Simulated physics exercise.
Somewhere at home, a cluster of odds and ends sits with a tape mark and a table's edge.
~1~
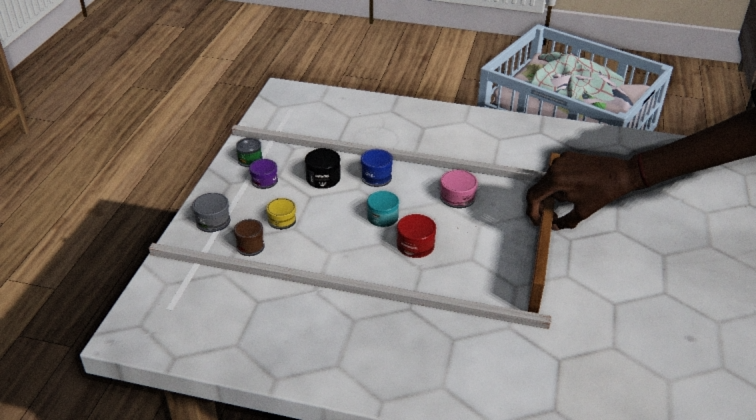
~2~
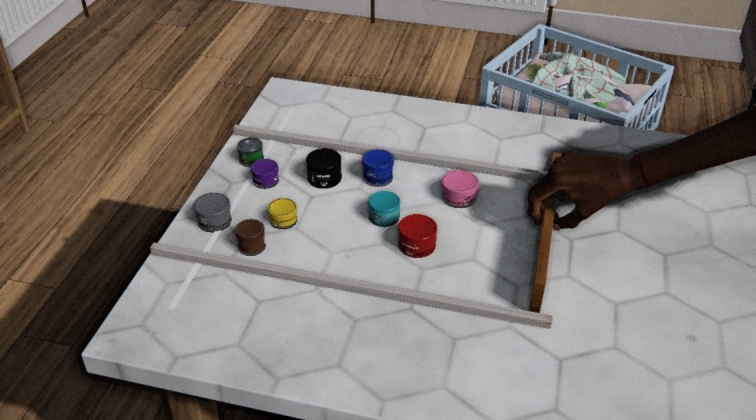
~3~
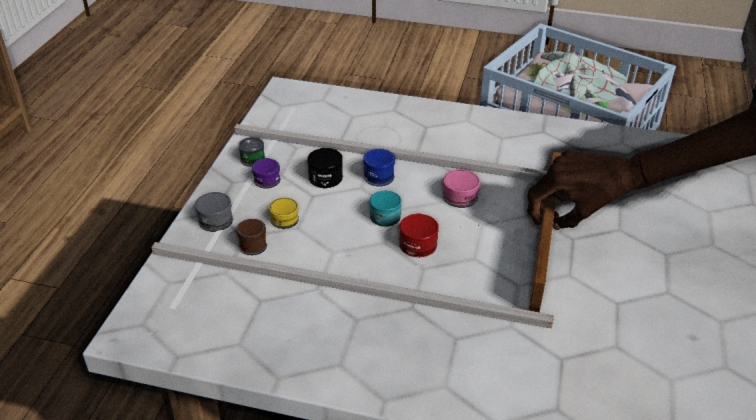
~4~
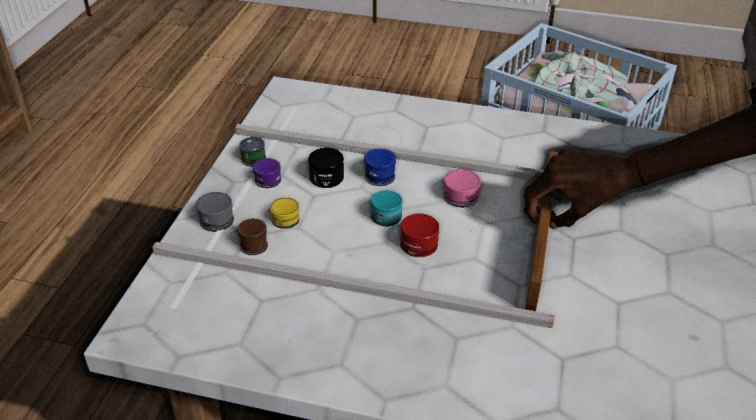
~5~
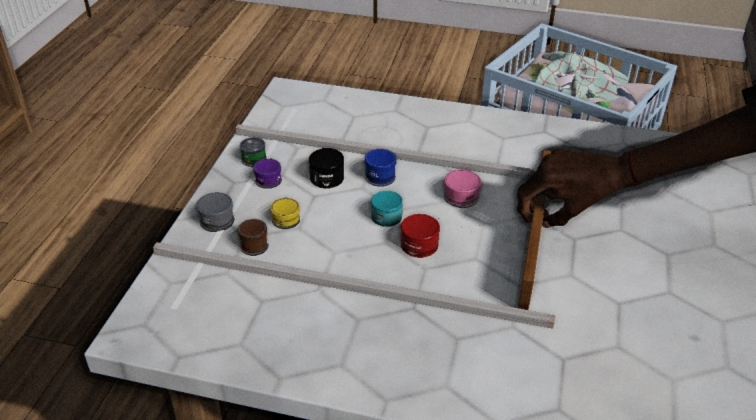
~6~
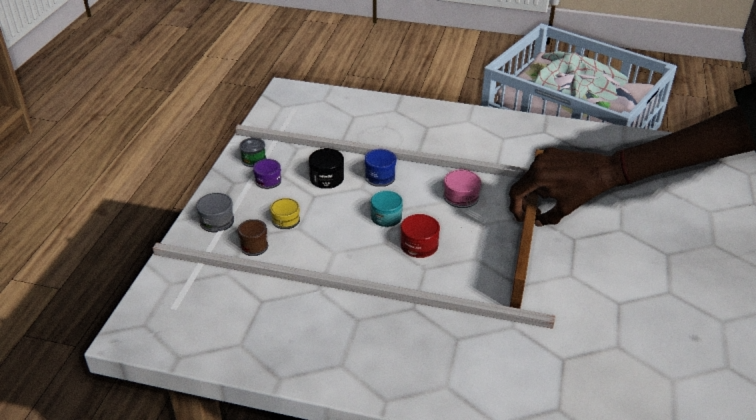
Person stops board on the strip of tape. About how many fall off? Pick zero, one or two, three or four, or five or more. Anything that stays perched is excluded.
One or two fall off.
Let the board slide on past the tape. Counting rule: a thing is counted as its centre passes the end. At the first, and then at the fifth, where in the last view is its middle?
At (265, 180) for the first, at (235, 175) for the fifth.
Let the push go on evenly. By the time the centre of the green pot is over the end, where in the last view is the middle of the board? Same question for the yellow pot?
First it's close to (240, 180), next close to (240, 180).
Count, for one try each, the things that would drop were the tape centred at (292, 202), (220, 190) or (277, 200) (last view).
Result per try: 0; 5; 0.
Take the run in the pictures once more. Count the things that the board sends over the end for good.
Precisely 1.
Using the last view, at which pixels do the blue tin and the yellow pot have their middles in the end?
The blue tin comes to rest close to (256, 138), while the yellow pot rests close to (194, 191).
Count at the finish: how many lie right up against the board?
The answer is 5.
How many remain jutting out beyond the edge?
That adds up to 4.
Soon after, none off yet; green pot at rest near (253, 152); grey pot at rest near (216, 212); purple pot at rest near (268, 174).
Then, none off yet; green pot at rest near (253, 152); grey pot at rest near (210, 213); purple pot moved well along near (219, 180).
At rest, the number that fall off is one or two; fallen, purple pot.
